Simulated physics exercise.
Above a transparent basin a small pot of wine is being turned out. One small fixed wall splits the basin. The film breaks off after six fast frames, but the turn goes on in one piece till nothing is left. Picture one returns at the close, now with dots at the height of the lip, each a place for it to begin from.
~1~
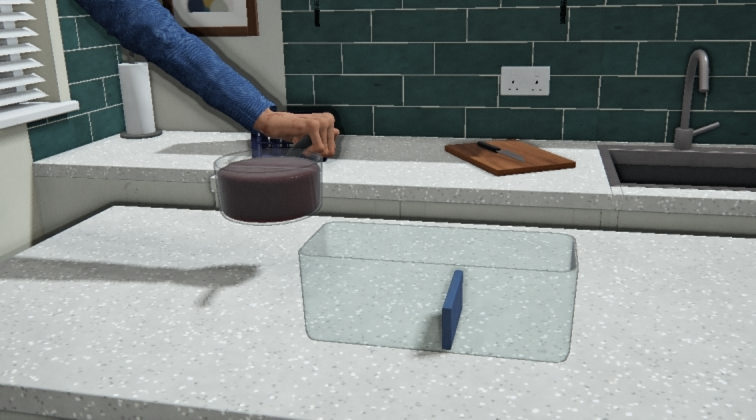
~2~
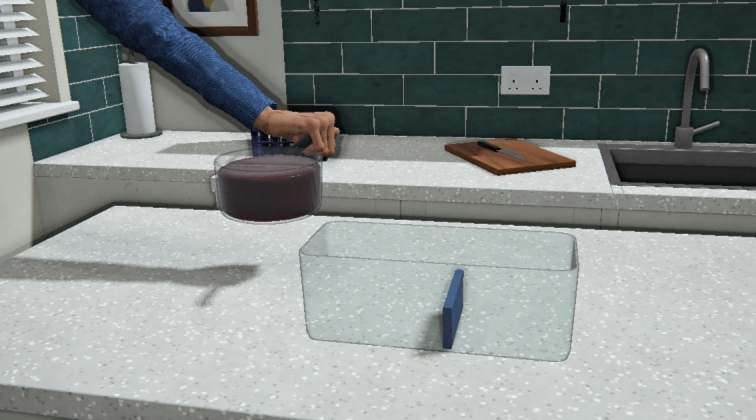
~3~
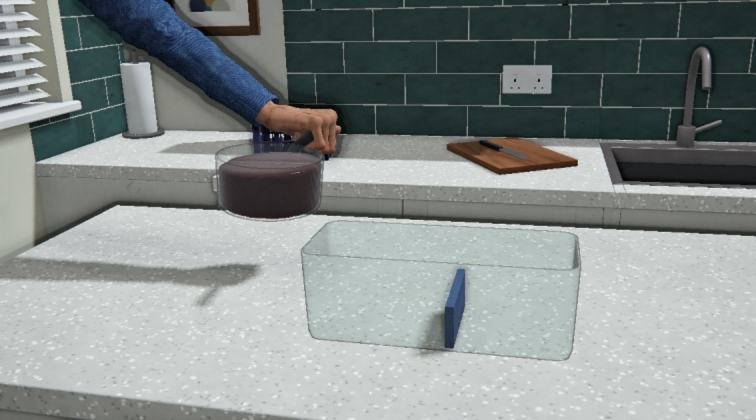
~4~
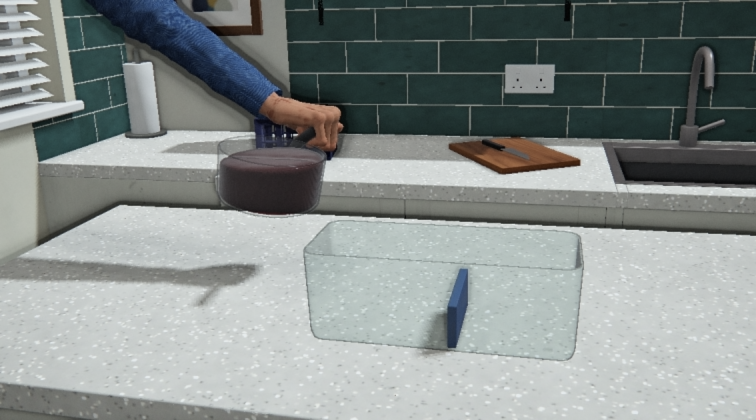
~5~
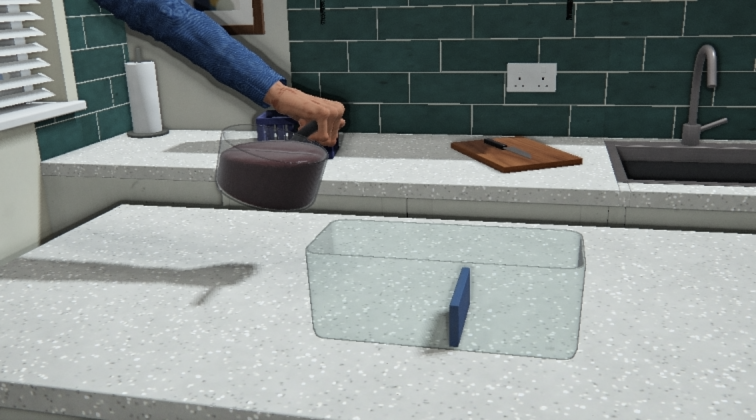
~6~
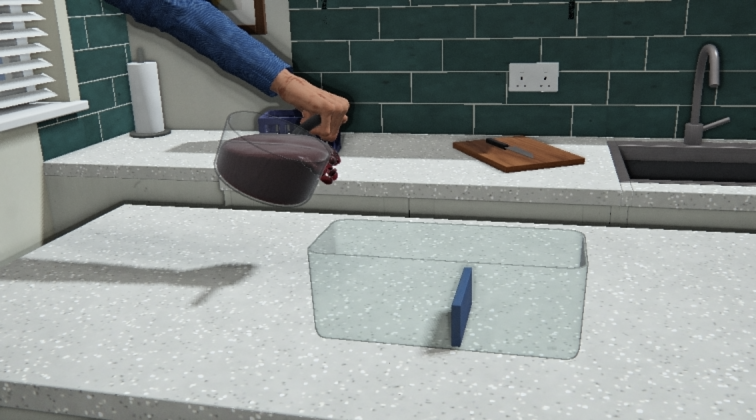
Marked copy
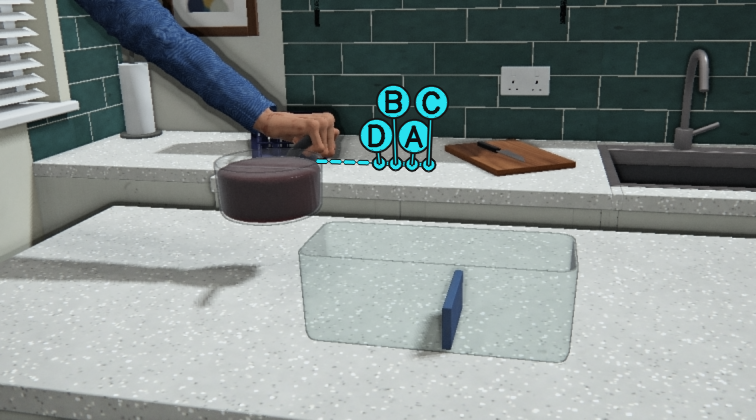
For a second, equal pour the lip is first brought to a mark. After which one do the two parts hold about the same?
Go for D.
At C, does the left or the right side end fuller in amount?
The right side.
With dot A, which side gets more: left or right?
The right side.
On the marked copy, A at (412, 164); B at (395, 163); C at (428, 164); D at (379, 163).
For dot A, about 6 % ends left of the wall and 94 % right of it.
For dot B, about 16 % ends left of the wall and 84 % right of it.
For dot C, about 4 % ends left of the wall and 96 % right of it.
For dot D, about 44 % ends left of the wall and 55 % right of it.
